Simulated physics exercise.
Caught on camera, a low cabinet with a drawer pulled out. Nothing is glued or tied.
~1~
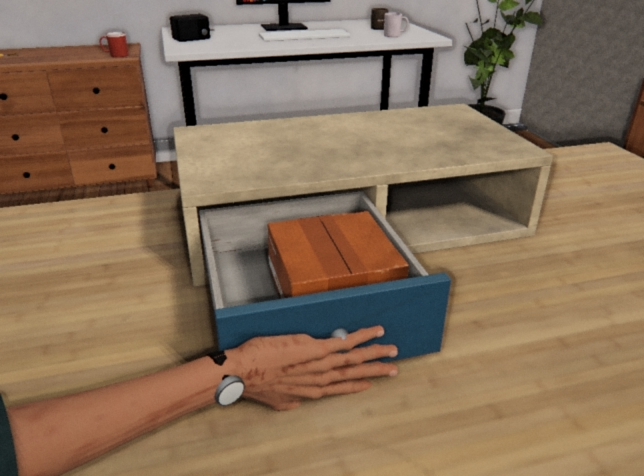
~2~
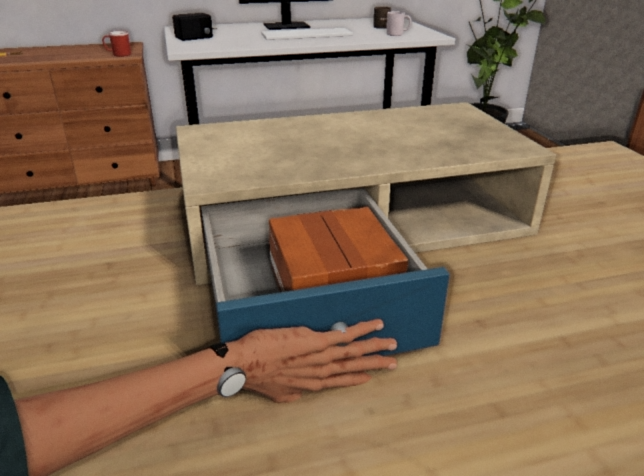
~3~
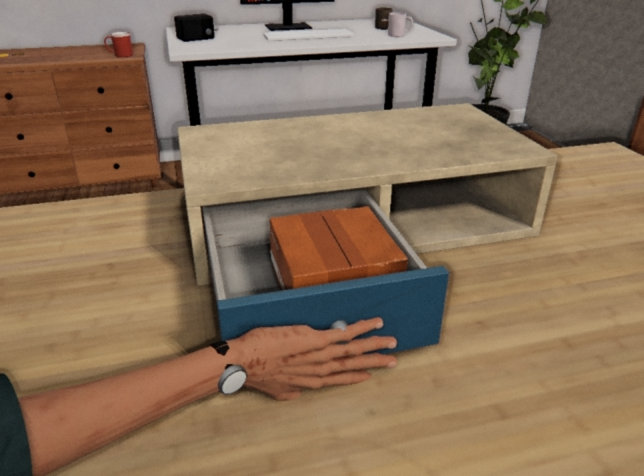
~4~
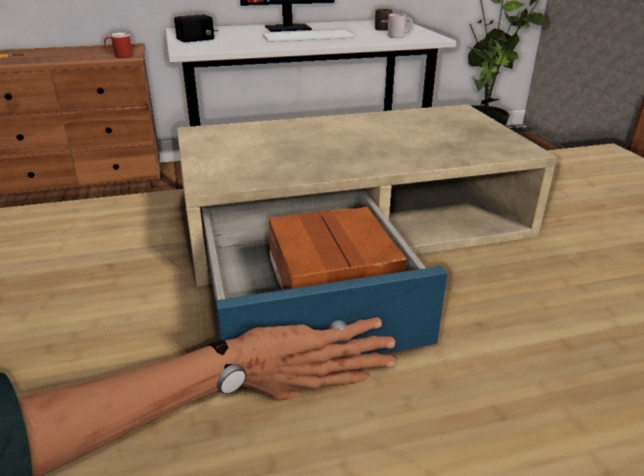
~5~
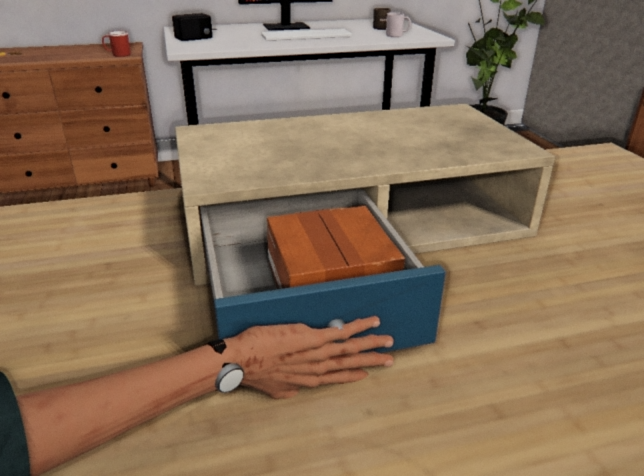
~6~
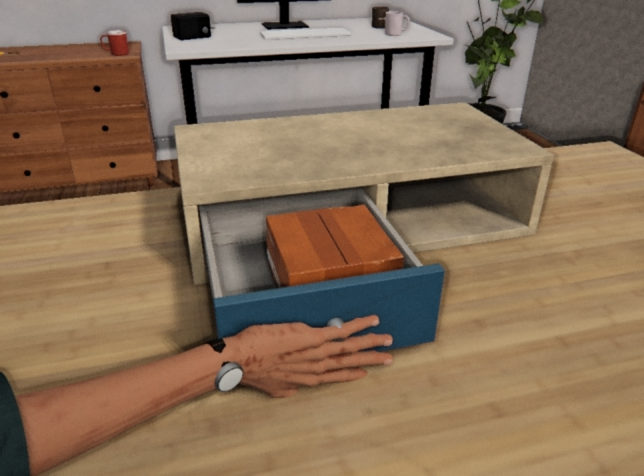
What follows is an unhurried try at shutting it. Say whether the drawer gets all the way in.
As it turns out, the drawer shuts flush.
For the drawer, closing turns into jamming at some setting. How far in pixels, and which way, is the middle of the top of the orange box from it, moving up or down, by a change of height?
Roughly 12 pixels up.
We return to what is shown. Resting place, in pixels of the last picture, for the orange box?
Around (292, 188).
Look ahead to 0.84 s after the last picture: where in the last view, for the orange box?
Around (298, 200).
Then, 0.36 s on from there, drawer starting in.
Then, 0.62 s on from there, drawer about half in.
Then, 0.84 s on from there, drawer nearly in.
In the end, the drawer goes all the way in.
